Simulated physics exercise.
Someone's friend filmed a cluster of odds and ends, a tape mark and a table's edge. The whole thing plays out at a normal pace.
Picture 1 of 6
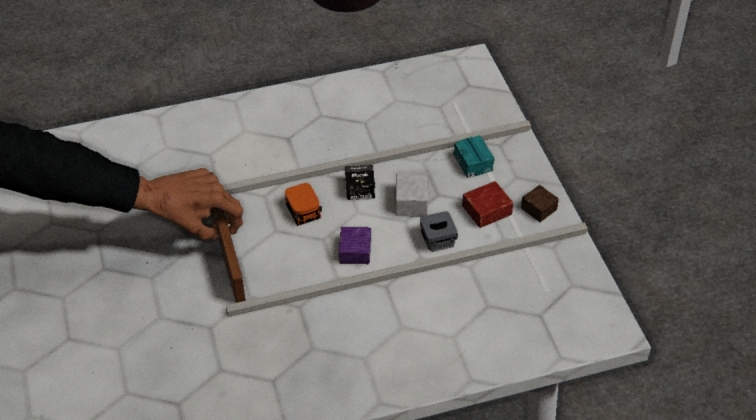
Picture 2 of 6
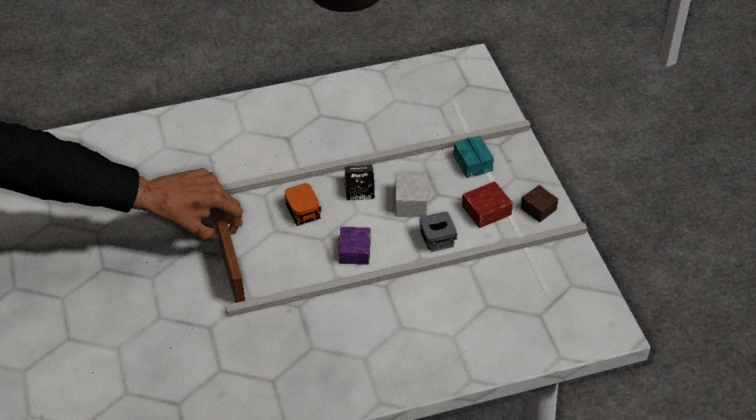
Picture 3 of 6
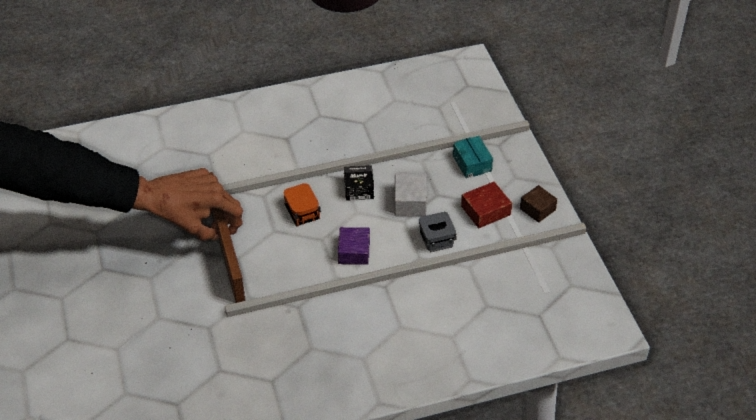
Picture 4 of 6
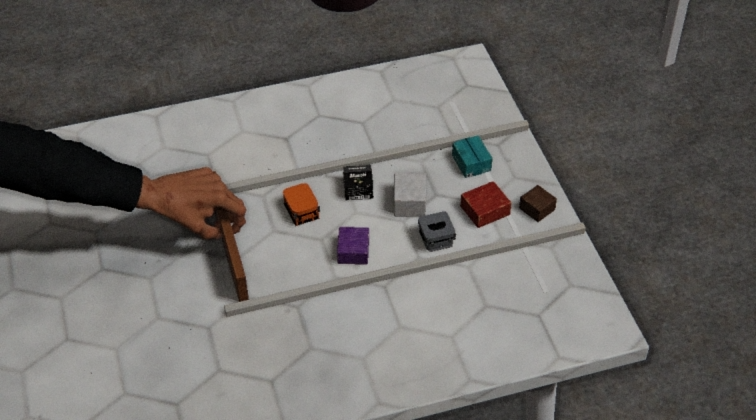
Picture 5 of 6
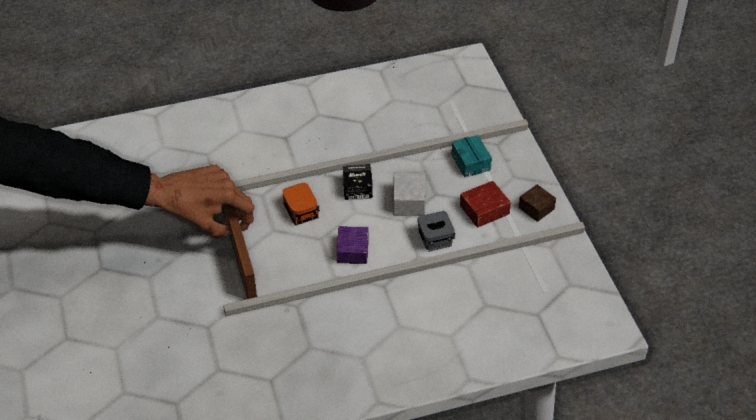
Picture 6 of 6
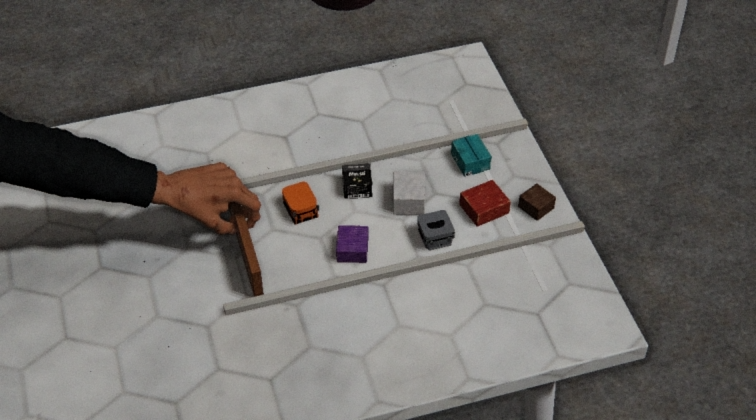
On a white hexagon-patterned tabletop, a hand slides a brown board slightly right between two rails, toward small coloured objects sitting still.
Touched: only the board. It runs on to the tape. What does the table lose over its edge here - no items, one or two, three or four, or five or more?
It loses one or two items.
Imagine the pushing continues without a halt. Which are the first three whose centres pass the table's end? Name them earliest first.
Order noted: Brown block, then turquoise box, then red block.
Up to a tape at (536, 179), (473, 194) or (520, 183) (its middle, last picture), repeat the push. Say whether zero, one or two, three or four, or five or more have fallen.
In order, the falls would come to at least five; none at all; five or more.
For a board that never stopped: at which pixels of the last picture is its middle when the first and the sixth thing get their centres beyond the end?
The first one at (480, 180), the next at (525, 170).
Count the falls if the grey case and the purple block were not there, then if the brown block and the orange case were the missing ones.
1 in the first try, 0 in the second.
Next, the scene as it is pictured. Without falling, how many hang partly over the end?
The figure is 1.
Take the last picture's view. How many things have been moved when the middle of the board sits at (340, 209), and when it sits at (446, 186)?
The count is 3 at the first point and 8 at the second.
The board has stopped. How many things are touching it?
2.
A little later, none off yet; brown block at rest near (537, 202); turquoise box at rest near (471, 155); red block at rest near (485, 203).
Next, none off yet; brown block shifted about its own width near (557, 199); turquoise box shifted about its own width near (512, 148); red block shifted about its own width near (523, 191).
When it is over, the number that fall off is one or two; down, turquoise box and brown block.
